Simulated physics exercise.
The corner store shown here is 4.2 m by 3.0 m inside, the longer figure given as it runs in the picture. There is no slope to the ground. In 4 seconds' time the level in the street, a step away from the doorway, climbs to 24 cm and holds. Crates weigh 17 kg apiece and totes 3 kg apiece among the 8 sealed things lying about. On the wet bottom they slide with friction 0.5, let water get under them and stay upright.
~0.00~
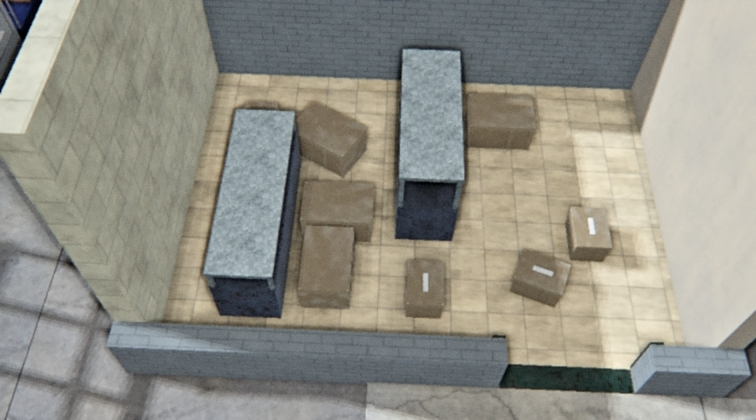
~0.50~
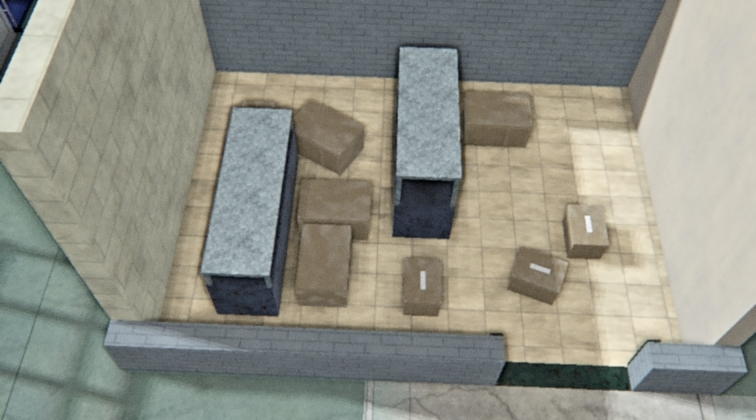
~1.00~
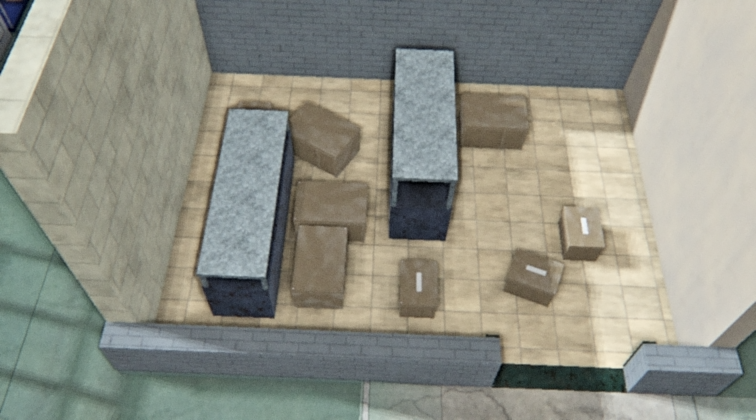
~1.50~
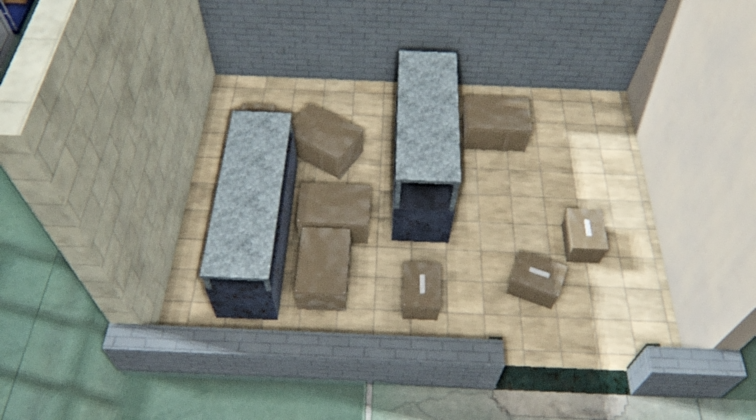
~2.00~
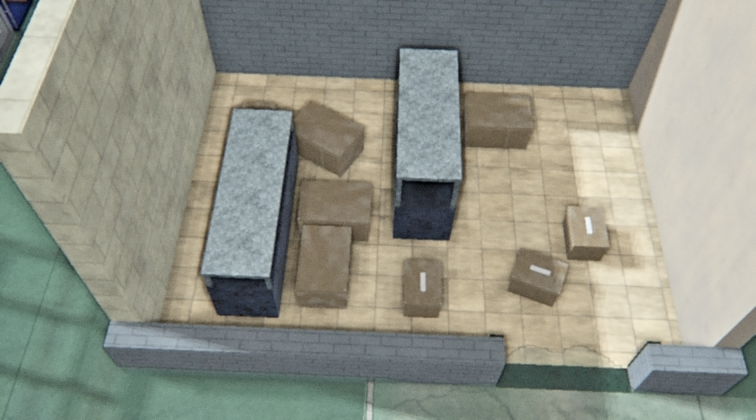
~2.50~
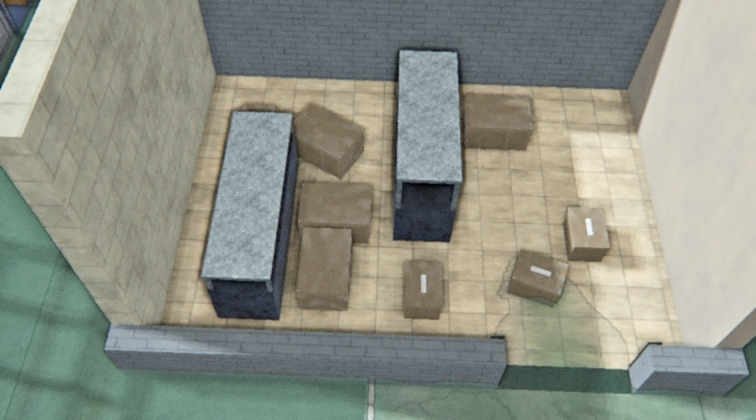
In the video, brown boxes sit beside two grey-topped counters in a tiled, walled room seen from above, none of them shifting, while greenish water covers the paving outside and then begins spreading through the doorway onto the floor.
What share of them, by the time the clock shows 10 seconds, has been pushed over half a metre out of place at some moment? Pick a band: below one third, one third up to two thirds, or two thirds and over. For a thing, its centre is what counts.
The share is one third up to two thirds.
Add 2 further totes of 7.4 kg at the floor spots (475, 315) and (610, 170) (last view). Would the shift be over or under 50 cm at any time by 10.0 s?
In turn: Within the mark, beyond the mark.
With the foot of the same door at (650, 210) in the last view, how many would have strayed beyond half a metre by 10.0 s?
So the tally would be 6.
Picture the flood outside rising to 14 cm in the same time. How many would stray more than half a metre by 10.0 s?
The answer would then be 2.
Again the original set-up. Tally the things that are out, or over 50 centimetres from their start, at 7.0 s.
By that point, 3.
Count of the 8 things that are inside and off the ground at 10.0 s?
At that time the total is 5.
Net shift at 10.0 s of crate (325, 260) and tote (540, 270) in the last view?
10 cm and 350 cm respectively.
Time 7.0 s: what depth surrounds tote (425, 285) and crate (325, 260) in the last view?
Roughly 3 and 4 cm.
After 3.5 s 1 of 8 are over 50 cm from their spots; 0 afloat.
After 4.5 s 2 of 8 are over 50 cm from their spots; 2 afloat.
After 7.0 s 3 of 8 are over 50 cm from their spots; 4 afloat.
After 10.0 s 4 of 8 are over 50 cm from their spots, and 4 have been at some point; 5 afloat.
